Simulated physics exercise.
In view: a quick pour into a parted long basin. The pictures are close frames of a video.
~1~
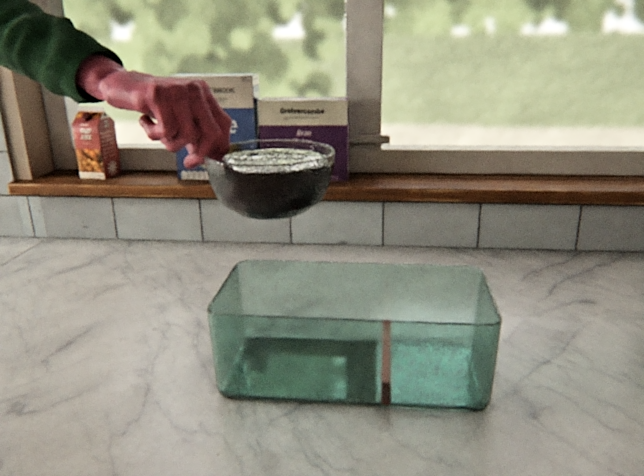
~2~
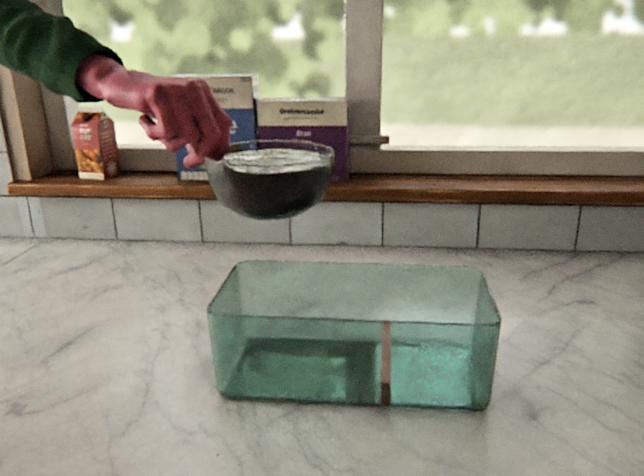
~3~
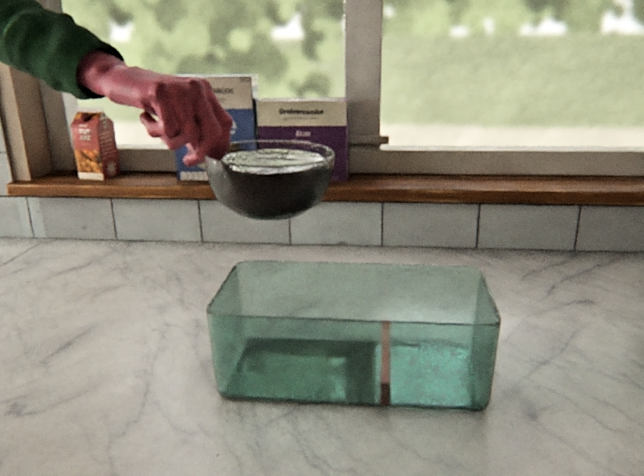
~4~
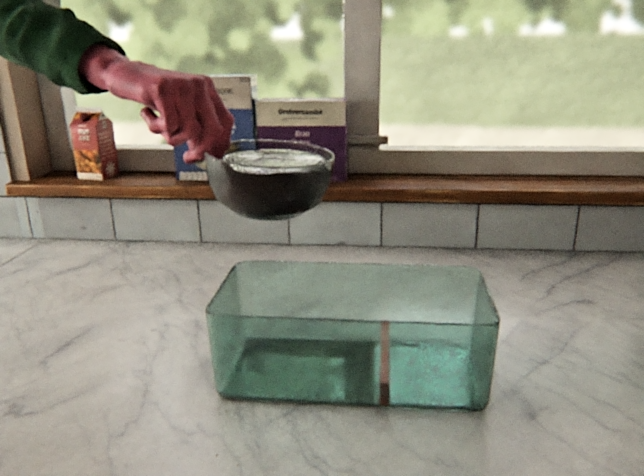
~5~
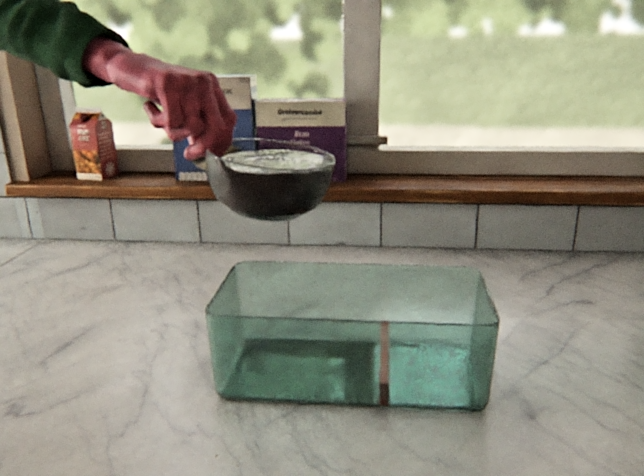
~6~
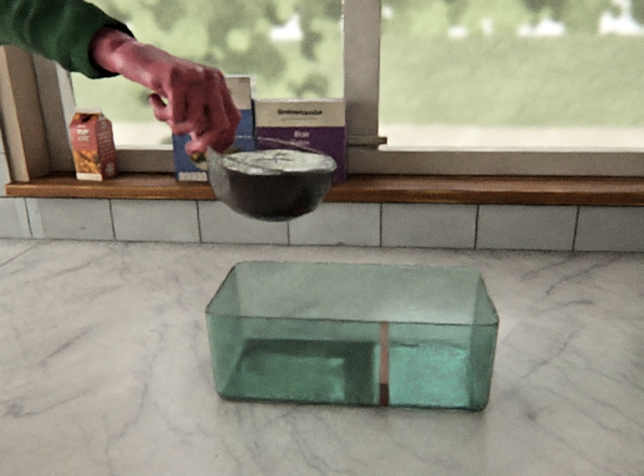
The clip shows a hand in a green sleeve holding a dark bowl of pale contents above a divided, green-tinted clear basin on a marble counter; the bowl stays nearly level, then tilts slightly to the right.
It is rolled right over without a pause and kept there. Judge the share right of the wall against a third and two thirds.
In the end between a third and two thirds is right of the wall.
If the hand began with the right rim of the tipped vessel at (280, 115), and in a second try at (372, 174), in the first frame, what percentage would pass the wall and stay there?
First some 10, then 75 per cent.
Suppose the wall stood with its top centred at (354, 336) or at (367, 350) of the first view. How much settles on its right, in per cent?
In turn 85 and 65 in a hundred.
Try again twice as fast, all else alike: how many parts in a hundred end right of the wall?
About 45 per cent.
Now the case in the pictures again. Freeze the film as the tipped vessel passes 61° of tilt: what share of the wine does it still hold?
Roughly 45 in a hundred.
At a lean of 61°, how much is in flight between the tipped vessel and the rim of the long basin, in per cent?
Near 30 %.
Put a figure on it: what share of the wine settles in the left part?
Near 45 %.
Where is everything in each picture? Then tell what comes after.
In the first frame, tilt 0°; pouring edge (333, 154); surface from (212, 159) to (331, 160); the long basin's rim runs from (224, 285) to (491, 294); the wall's top is at (386, 349).
In the second frame, tilt 0°; pouring edge (333, 155); surface from (212, 160) to (331, 162).
In the third frame, tilt 2°; pouring edge (333, 156); surface from (212, 160) to (331, 162).
In the fourth frame, tilt 4°; pouring edge (333, 159); surface from (212, 159) to (331, 163).
In the fifth frame, tilt 7°; pouring edge (334, 163); surface from (213, 160) to (332, 163).
In the sixth frame, tilt 12°; pouring edge (335, 168); surface from (214, 161) to (334, 164).
A moment on, the tilt is 61° and 43 per cent is still to pour, 6 is left of the wall and 19 right of it.
Next, the tilt is 95° and 4 per cent is still to pour, 33 is left of the wall and 57 right of it.
Then the tilt is 105° and 0 per cent is still to pour, 44 is left of the wall and 55 right of it.
Later the tilt is 105° and 0 per cent is still to pour, 44 is left of the wall and 55 right of it.
At rest 44 per cent lies left of the wall, 55 right of it and 1 outside.
